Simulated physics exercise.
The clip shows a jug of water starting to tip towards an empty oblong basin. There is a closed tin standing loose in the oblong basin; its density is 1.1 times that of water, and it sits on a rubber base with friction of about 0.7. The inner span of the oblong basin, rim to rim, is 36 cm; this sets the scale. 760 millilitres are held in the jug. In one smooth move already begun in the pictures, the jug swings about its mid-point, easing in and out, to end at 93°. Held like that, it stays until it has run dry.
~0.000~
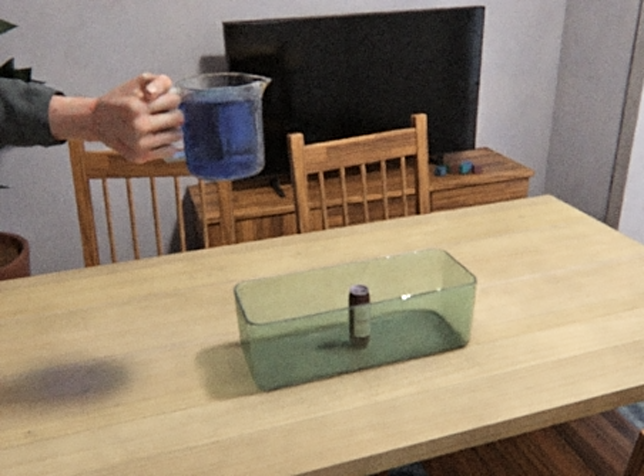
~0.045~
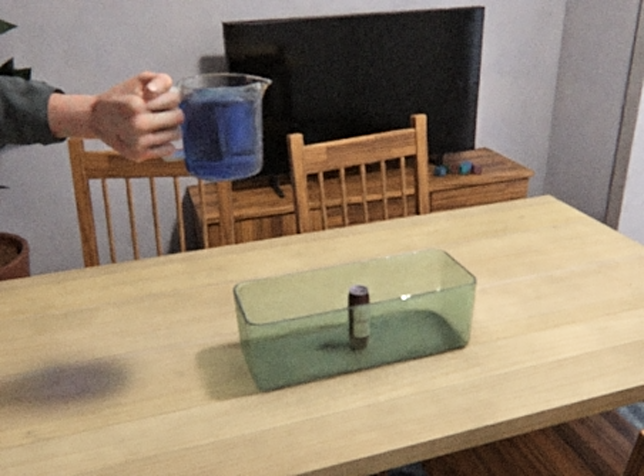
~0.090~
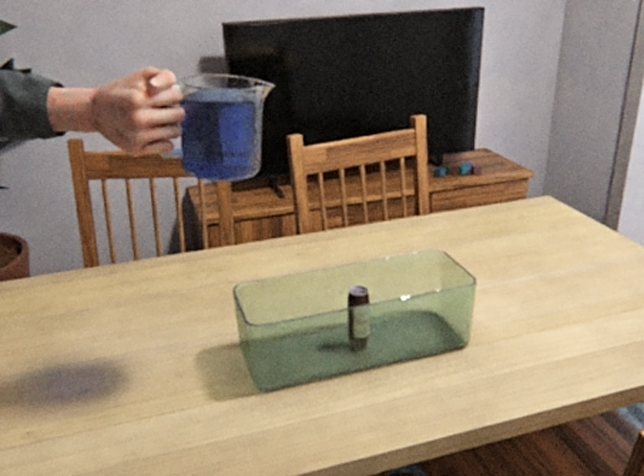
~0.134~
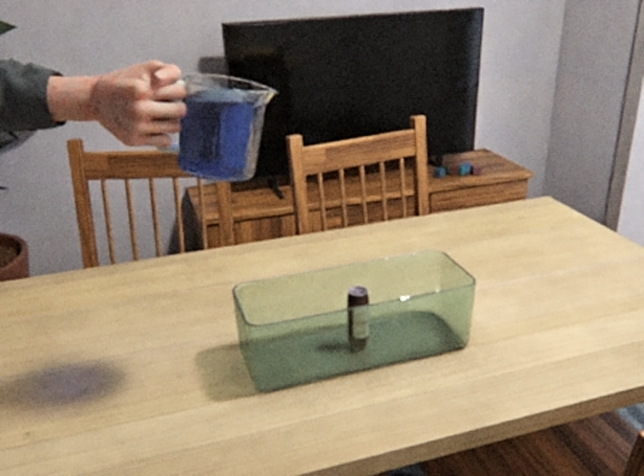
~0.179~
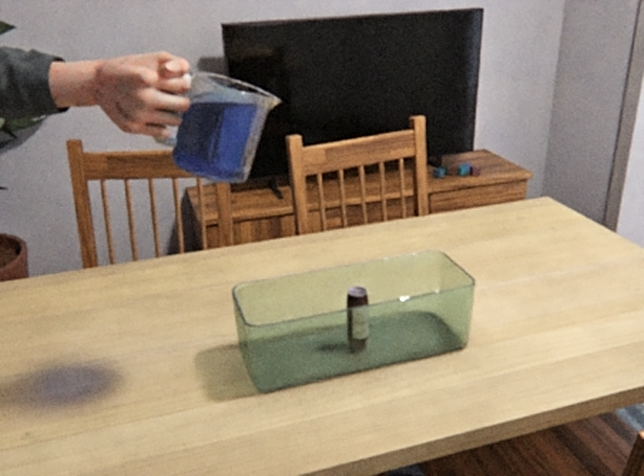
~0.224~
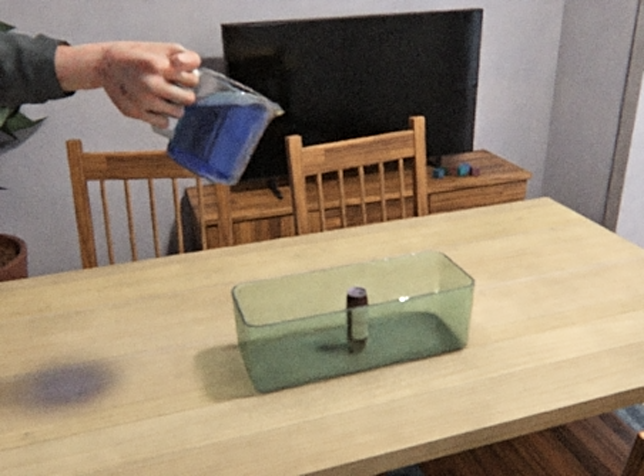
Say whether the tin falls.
It tips.
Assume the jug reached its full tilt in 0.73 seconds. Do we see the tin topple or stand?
So the tin will tip over.
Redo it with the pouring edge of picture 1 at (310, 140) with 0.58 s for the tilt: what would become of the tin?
Then it remains upright.
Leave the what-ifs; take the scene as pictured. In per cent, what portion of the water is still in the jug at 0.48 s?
Around 64 percent.
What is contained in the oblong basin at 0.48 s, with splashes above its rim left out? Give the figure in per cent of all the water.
About 2%.
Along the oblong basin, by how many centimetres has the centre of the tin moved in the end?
Around 12.0 cm.
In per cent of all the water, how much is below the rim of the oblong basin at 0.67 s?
Roughly 38 %.
Then, 0.48 s in, the tilt is 86° and 65 per cent is still to pour; the tin stands where it began.
Then, 0.67 s in, the tilt is 93° and 27 per cent is still to pour; the tin stands where it began.
Then, 0.87 s in, the tilt is 93° and 11 per cent is still to pour; the tin leans 29°.
Then, 1.08 s in, the tilt is 93° and 5 per cent is still to pour; the tin lies on its side.
Finally, the tin lies on its side.
